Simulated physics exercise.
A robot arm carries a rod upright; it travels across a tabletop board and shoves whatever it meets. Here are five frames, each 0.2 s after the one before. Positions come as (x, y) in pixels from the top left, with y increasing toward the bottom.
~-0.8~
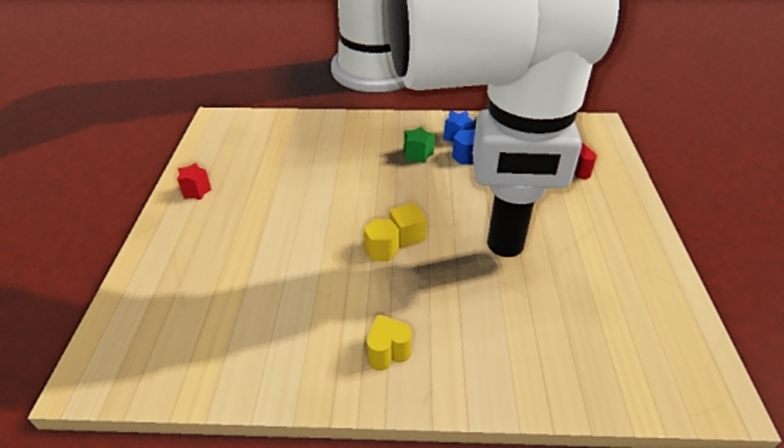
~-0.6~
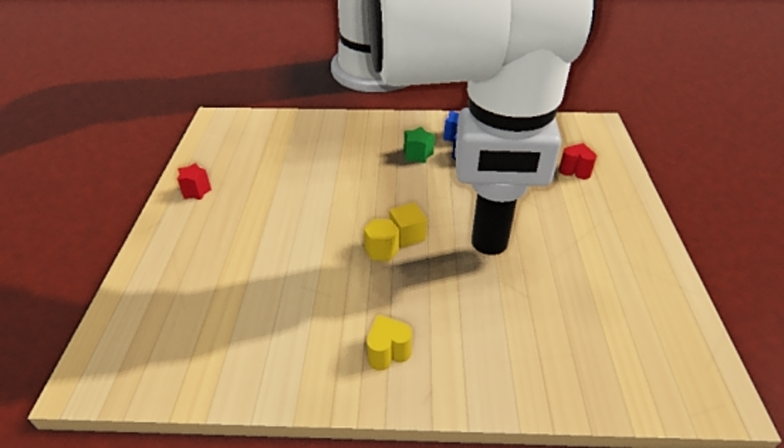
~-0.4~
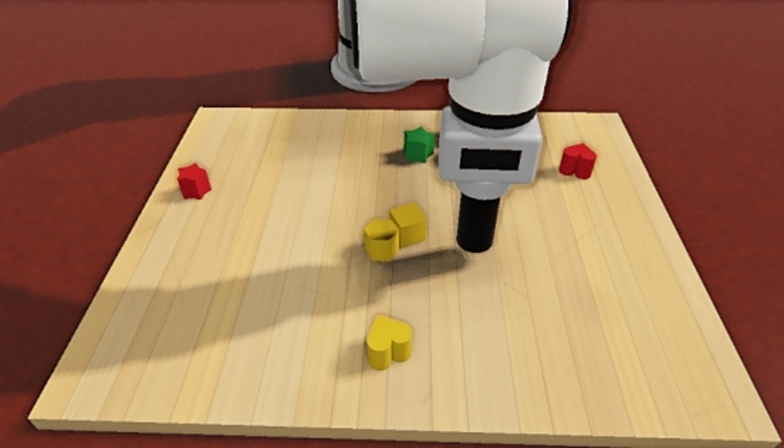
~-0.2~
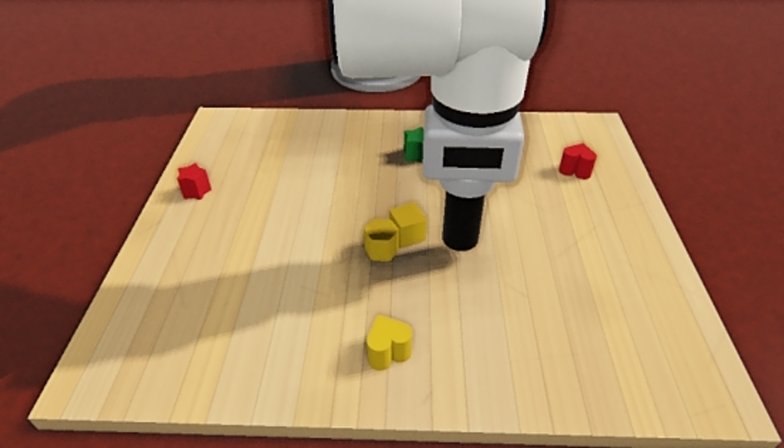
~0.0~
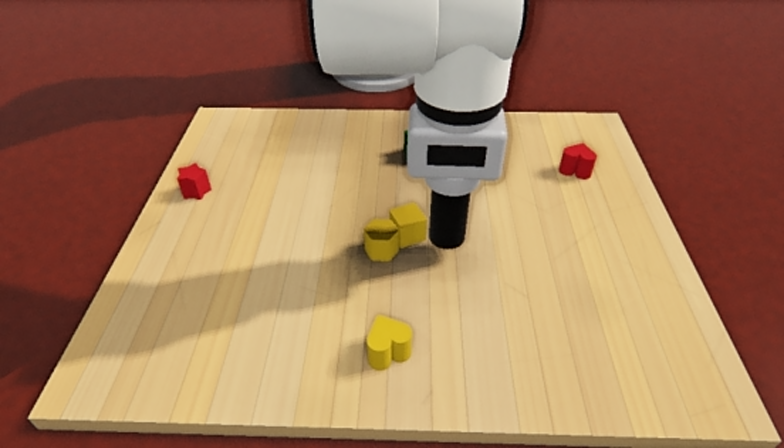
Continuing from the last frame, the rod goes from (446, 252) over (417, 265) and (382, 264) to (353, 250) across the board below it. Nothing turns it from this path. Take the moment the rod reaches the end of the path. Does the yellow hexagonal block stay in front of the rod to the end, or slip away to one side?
It is driven along in front.
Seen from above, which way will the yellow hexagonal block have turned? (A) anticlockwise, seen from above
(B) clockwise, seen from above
I'll go with B - clockwise, seen from above.
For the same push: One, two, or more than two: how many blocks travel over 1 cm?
Answer: 1.
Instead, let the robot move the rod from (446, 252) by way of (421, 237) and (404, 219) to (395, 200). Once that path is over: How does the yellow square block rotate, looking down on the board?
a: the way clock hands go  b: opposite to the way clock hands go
Choice b: Opposite to the way clock hands go.
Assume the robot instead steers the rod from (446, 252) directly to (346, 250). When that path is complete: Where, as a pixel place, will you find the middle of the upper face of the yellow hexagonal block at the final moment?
The middle of its top is at (310, 227).
The first path, step by step. One third of the way, rod at (417, 251); nothing pushed yet.
Two thirds of the way, rod at (382, 249); yellow hexagonal block at (365, 222), turned 35° clockwise.
At the end, rod at (352, 236); yellow hexagonal block at (344, 207), turned 65° clockwise; yellow square block not moved.
